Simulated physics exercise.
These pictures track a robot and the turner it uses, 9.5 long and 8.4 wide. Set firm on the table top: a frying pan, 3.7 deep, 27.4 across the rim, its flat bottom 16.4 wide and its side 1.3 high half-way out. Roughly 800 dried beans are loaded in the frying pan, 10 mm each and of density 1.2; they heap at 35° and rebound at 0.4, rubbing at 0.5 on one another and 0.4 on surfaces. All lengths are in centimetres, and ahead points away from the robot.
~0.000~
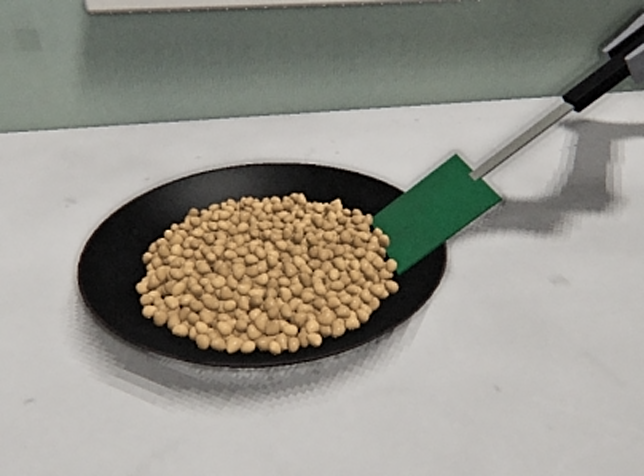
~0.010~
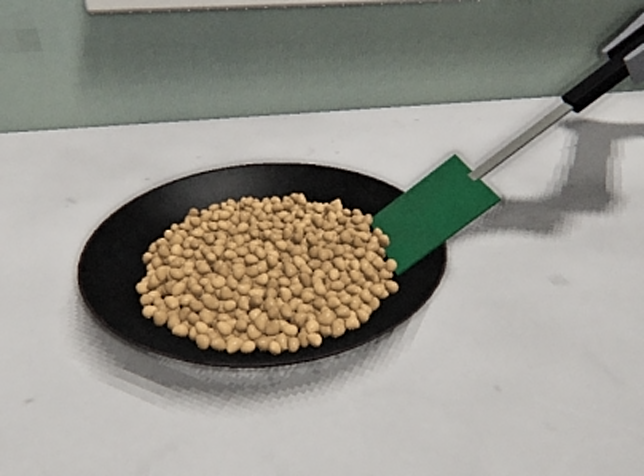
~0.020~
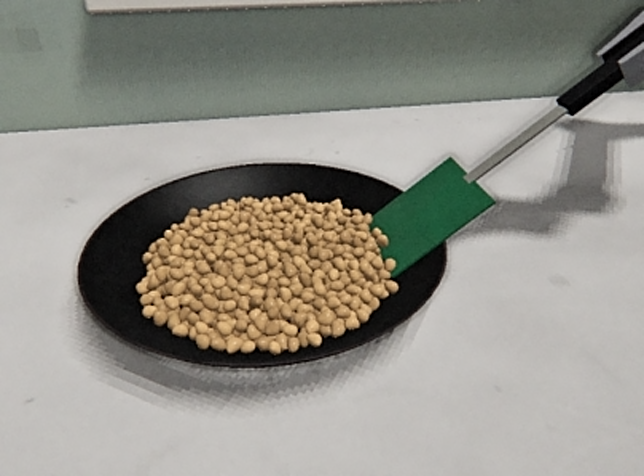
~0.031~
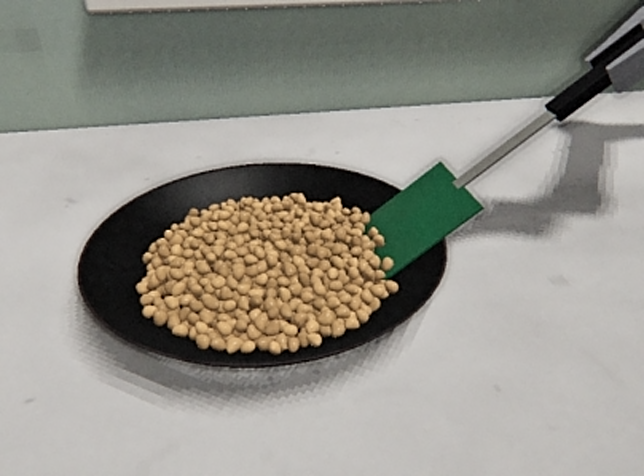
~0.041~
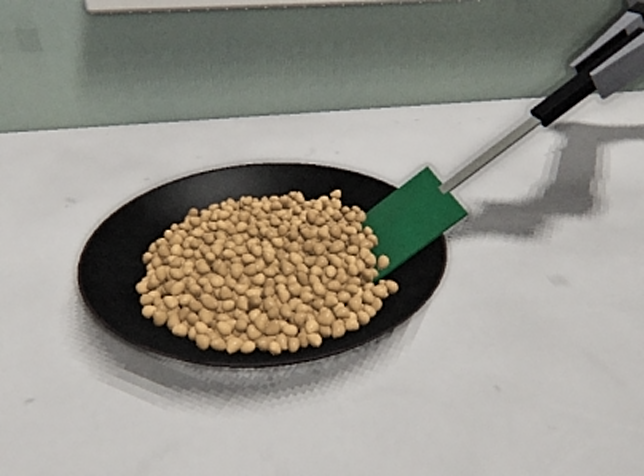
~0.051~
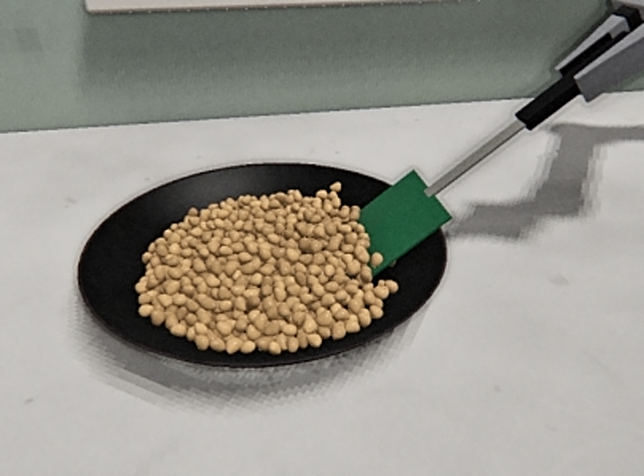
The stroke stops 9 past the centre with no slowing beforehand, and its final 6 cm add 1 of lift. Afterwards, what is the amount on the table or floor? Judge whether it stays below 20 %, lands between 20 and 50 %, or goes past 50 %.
It lands between 20 and 50 %.
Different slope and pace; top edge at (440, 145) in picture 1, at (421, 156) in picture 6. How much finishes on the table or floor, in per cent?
My guess would be close to 30 per cent.
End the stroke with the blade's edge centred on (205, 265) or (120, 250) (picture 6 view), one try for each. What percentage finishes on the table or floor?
I'd say some 10 per cent, then some 45 per cent.
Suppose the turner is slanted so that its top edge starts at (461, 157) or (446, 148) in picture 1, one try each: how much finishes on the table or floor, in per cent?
About 40% and 40%.
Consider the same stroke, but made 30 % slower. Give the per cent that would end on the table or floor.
It would be roughly 30 percent.
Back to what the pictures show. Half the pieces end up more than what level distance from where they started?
I'd put it at close to 7 centimetres.
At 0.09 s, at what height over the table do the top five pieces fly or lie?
They are near 5 cm up.
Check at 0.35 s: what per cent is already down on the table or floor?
My estimate is roughly 35 %.
After 0.09 s, sloping 38°, highest piece 6 above the table; 804 in the frying pan, 1 on the blade or in flight.
After 0.13 s, sloping 38°, highest piece 9 above the table; 803 in the frying pan, 2 on the blade or in flight.
After 0.35 s, sloping 38°, highest piece 9 above the table; 508 in the frying pan, 273 on the table or floor, 24 on the blade or in flight.
After 1.40 s, sloping 38°, highest piece 4 above the table; 507 in the frying pan, 298 on the table or floor.
In the end, 507 in the frying pan, 298 on the table or floor. That is 37 % on the table or floor.
